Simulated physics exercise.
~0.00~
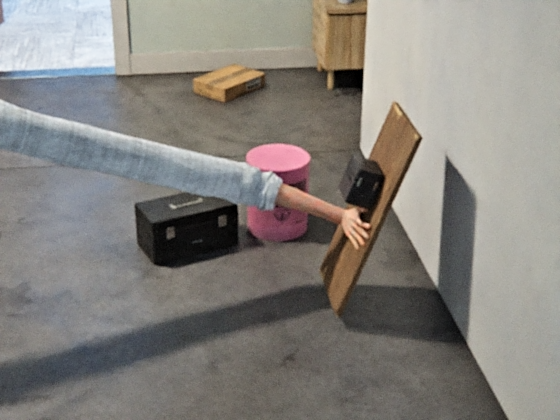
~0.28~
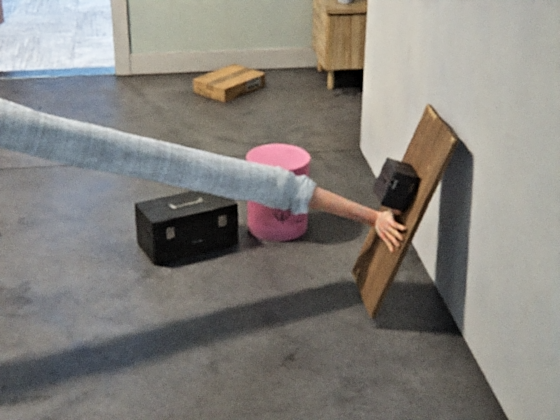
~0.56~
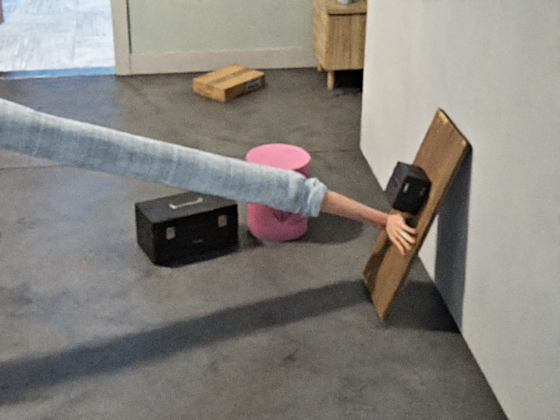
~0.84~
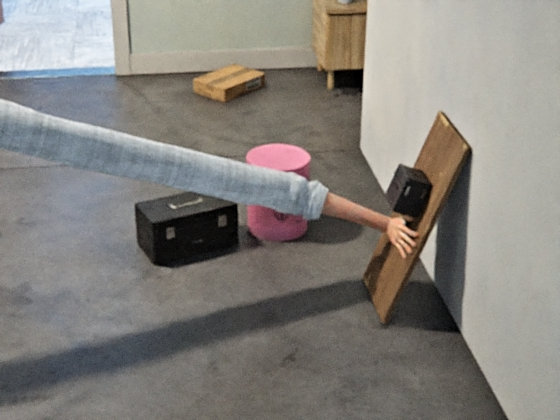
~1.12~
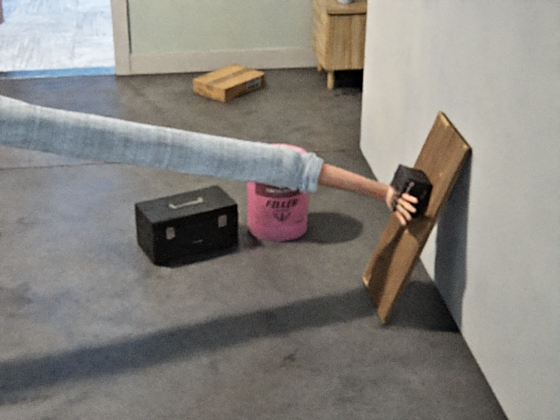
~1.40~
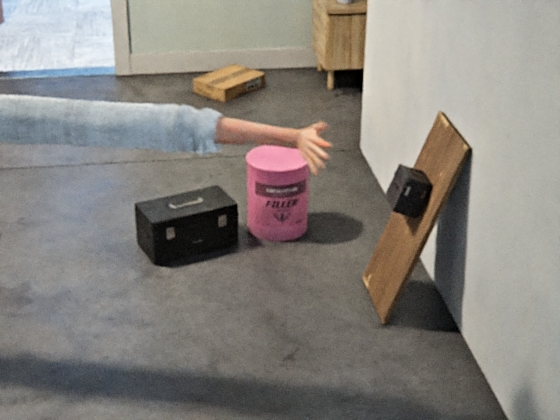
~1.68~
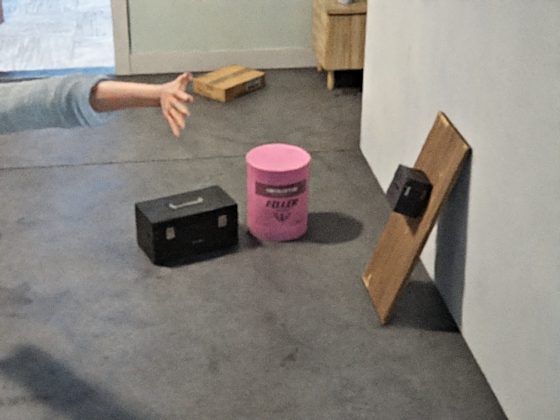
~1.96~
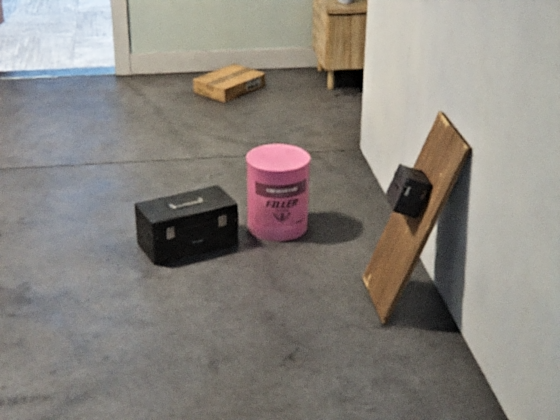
In this clip, a hand moves a brown board with a small black box on its face rightward until it leans against a bare wall, then lets go and withdraws left, leaving the board leaning and the black toolbox and pink pail still in place.
